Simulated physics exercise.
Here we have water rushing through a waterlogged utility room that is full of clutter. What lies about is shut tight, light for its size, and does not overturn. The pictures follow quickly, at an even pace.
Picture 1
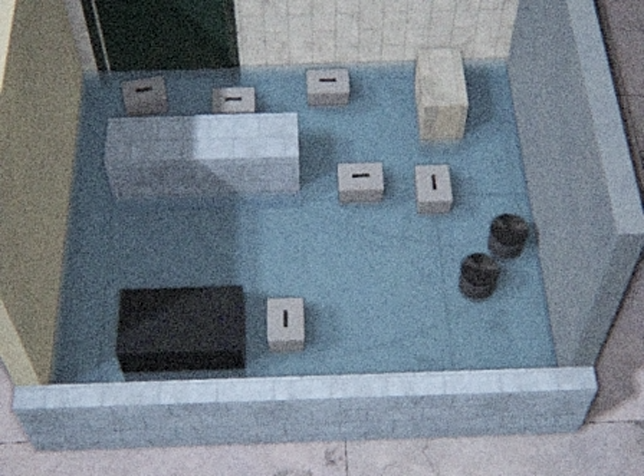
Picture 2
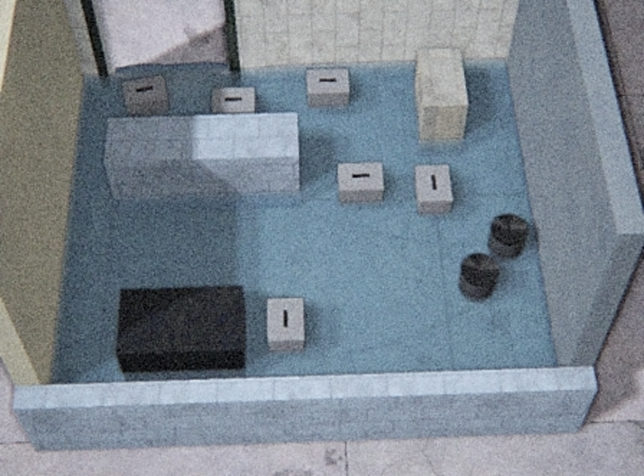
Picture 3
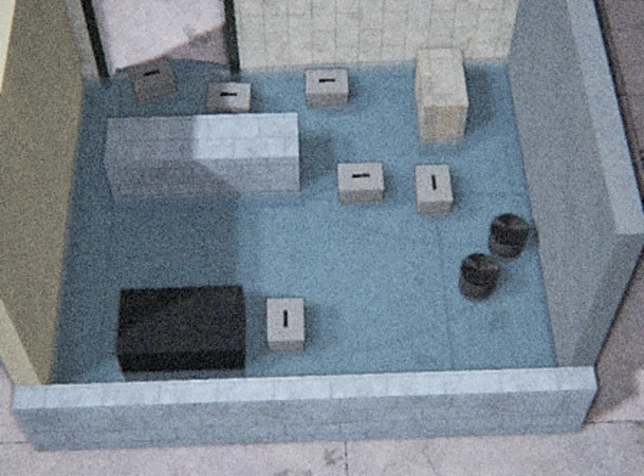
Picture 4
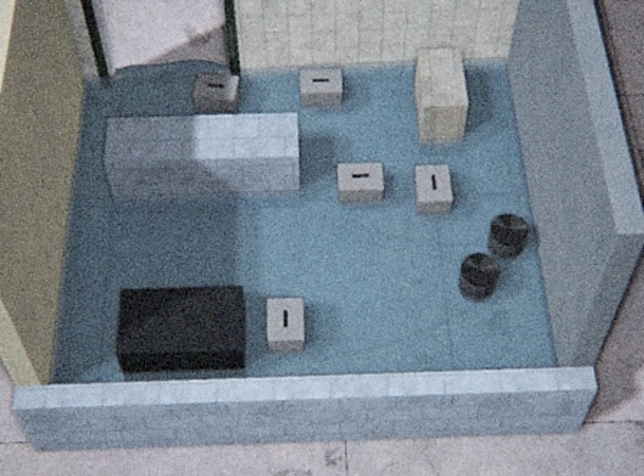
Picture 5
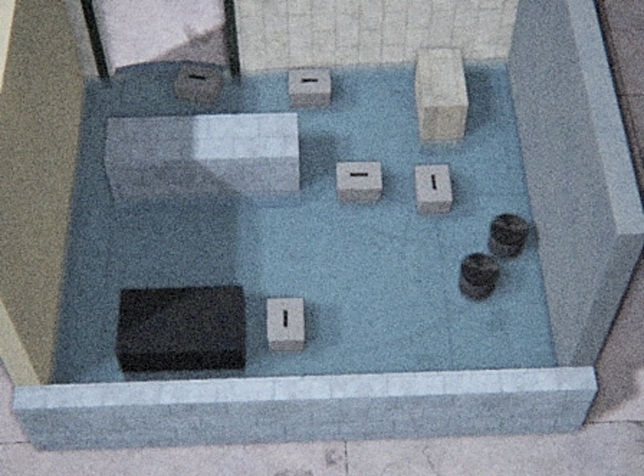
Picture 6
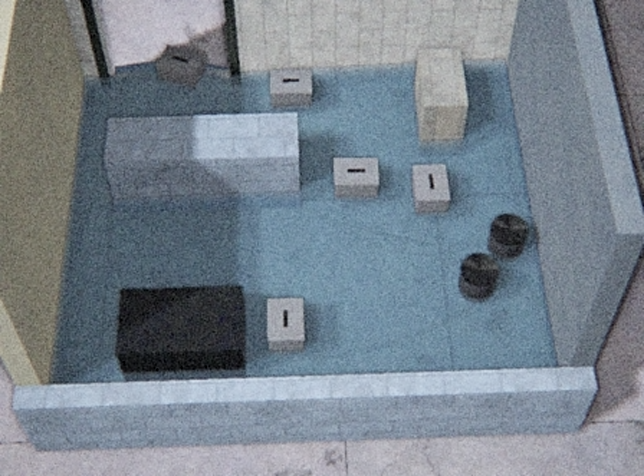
In this clip, a dark panel at the back left of a flooded, cluttered room disappears, opening a doorway; the nearest pale box drifts out of sight, a second moves into the opening, and others shift left more slightly.
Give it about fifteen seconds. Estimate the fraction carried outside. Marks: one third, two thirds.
Share: One to two thirds.
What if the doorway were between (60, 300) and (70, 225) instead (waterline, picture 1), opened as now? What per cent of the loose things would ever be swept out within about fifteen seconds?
Near 20 in a hundred.
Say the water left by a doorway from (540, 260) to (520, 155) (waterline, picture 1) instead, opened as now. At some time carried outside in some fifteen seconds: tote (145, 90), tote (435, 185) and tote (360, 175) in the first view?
In that order: Stays, out, washed out.
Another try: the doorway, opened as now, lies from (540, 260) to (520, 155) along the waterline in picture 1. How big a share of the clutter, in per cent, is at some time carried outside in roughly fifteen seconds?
Some 50 per cent.
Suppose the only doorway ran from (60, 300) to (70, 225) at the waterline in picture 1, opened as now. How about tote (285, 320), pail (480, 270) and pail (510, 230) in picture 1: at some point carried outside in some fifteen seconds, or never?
As listed: Out, no, no.
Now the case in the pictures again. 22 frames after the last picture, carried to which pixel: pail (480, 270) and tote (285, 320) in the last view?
Close to (451, 222) and (282, 269).
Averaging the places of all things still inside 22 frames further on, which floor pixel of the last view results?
At about (403, 247).
A moment on, 2 of 8 are out; 6 afloat.
Next, 4 of 8 are out; 4 afloat.
Later, 5 of 8 are out; 3 afloat.
In the end, 5 of 8 are out; 3 afloat.
